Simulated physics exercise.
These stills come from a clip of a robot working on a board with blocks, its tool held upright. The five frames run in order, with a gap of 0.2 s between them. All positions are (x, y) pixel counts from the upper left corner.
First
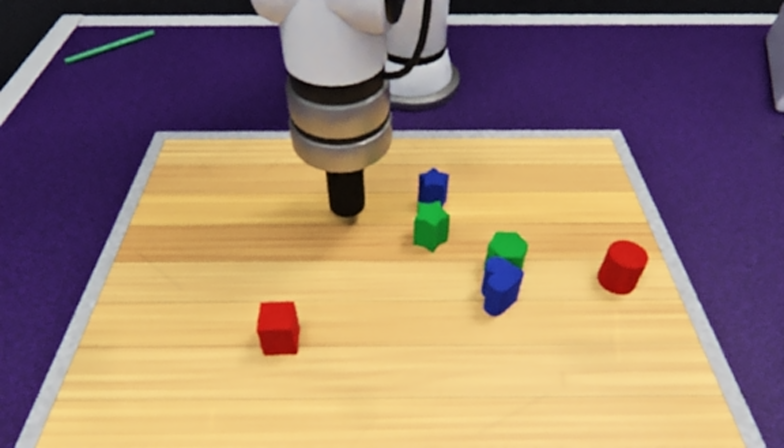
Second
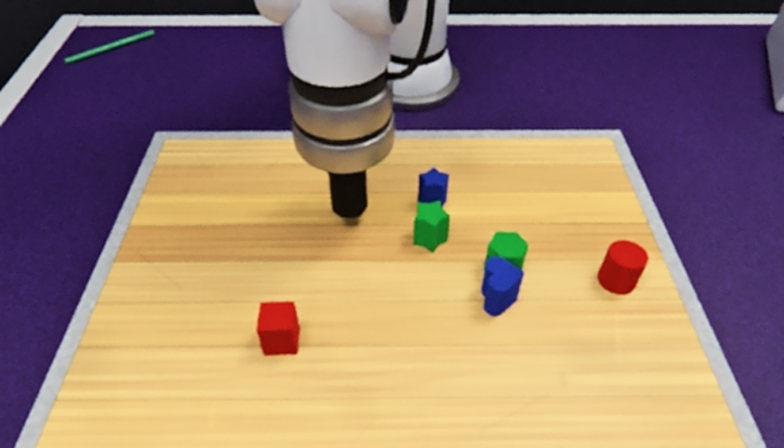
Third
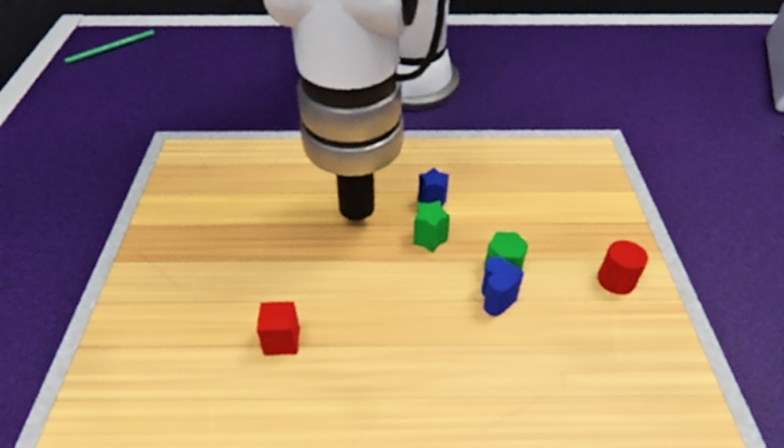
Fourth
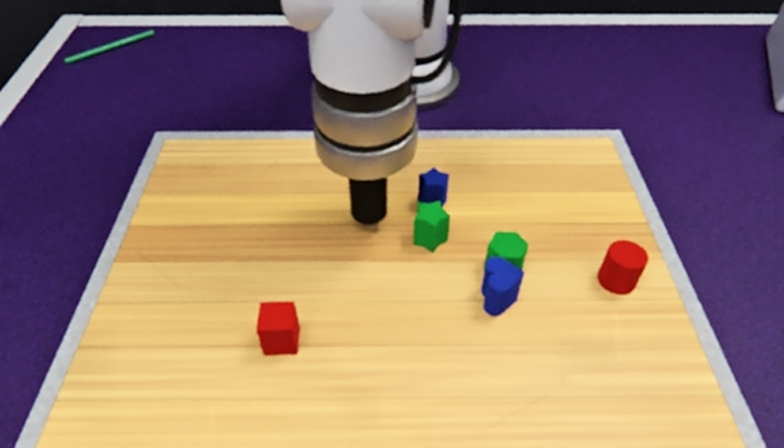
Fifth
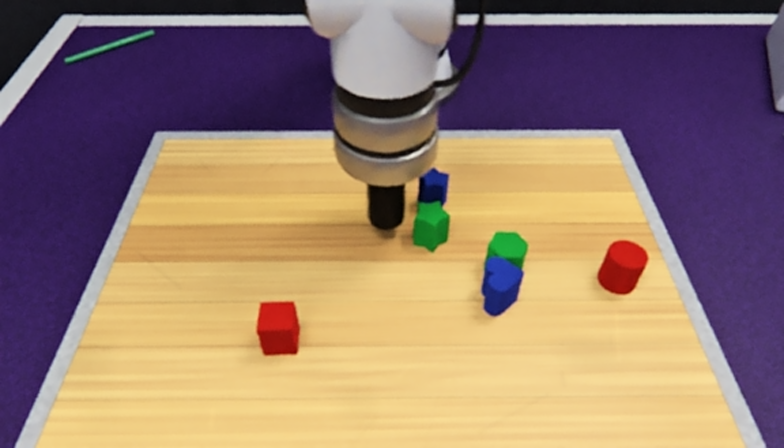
A robot arm moves slowly right above a wooden board, nearing the still green star-shaped block.
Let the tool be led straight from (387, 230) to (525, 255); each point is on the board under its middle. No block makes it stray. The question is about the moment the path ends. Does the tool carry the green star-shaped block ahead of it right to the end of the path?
I'd say yes.
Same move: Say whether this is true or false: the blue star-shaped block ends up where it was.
The statement is correct.
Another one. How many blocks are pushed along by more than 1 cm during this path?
Blocks moved: Two.
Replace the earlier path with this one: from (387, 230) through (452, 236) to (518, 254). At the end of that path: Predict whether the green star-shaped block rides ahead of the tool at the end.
When the path is over, you would find the green star-shaped block still in front of the tool.
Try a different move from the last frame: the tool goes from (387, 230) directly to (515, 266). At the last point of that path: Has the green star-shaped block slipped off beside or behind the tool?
No, I don't think so.
The first path, step by step. One third of the way, tool at (433, 225); green star-shaped block at (466, 218).
Two thirds of the way, tool at (480, 234); green star-shaped block at (516, 226); green hexagon at (530, 253), turned 35° clockwise.
At the end, tool at (528, 243); green star-shaped block at (566, 234); blue star-shaped block unmoved; green hexagon at (541, 259), turned 70° clockwise.
